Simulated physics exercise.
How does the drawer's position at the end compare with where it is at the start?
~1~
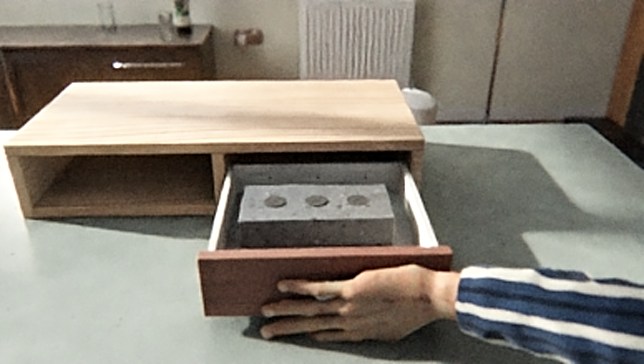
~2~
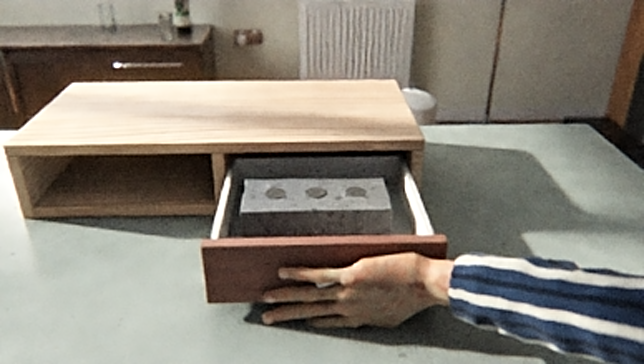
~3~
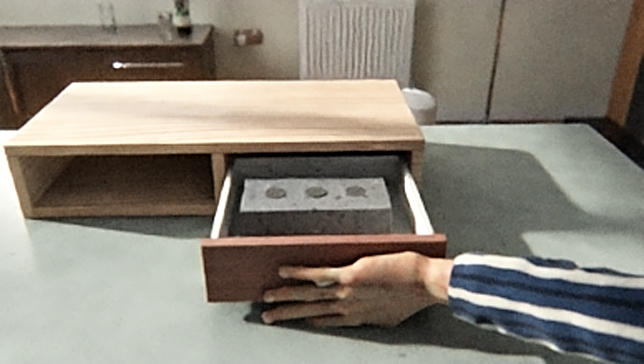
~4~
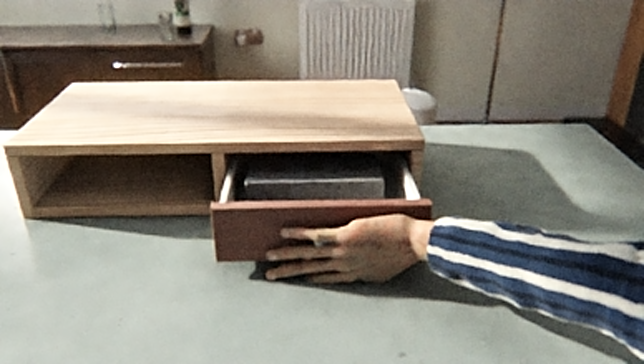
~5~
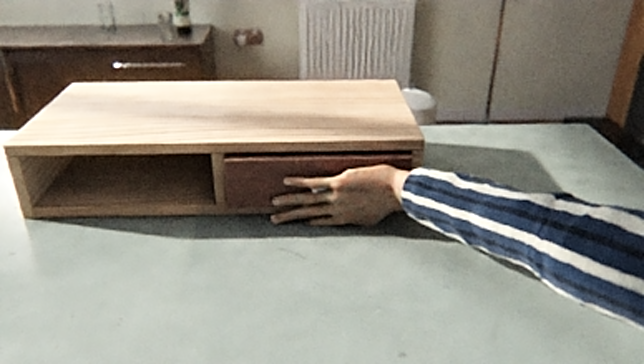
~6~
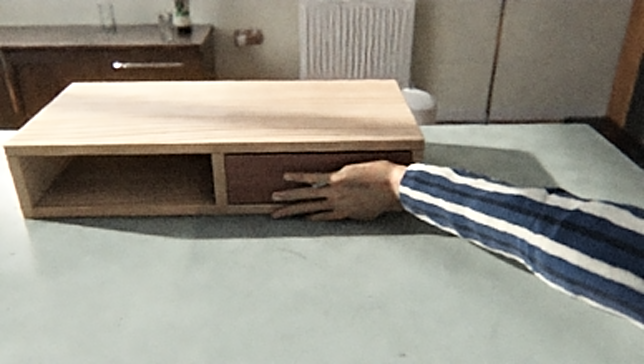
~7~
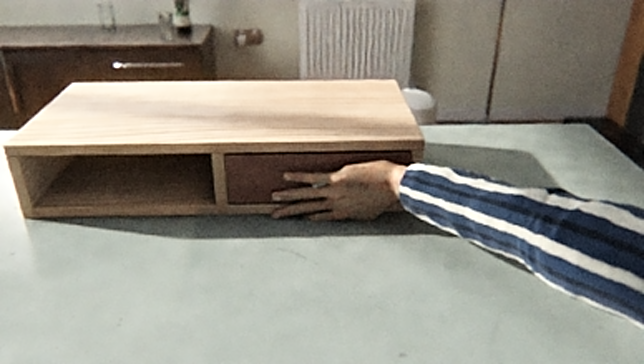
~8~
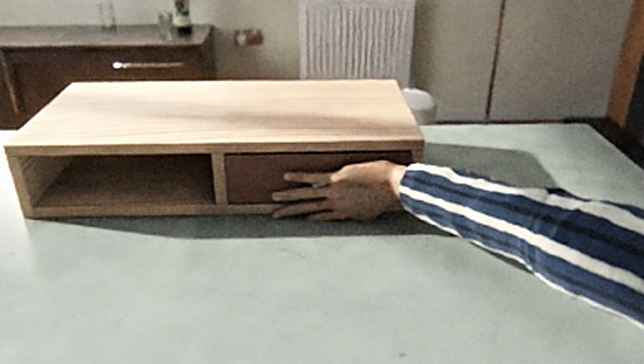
At the start the drawer sticks well out of the right side of the wooden chest, and by the end it is fully in, with its front flush with the chest.
We see a hand in a striped sleeve resting on the front of an open drawer that holds a grey brick with round holes. The hand pushes the drawer back into the low wooden chest until it shuts flush, hiding the brick, and stays against it.
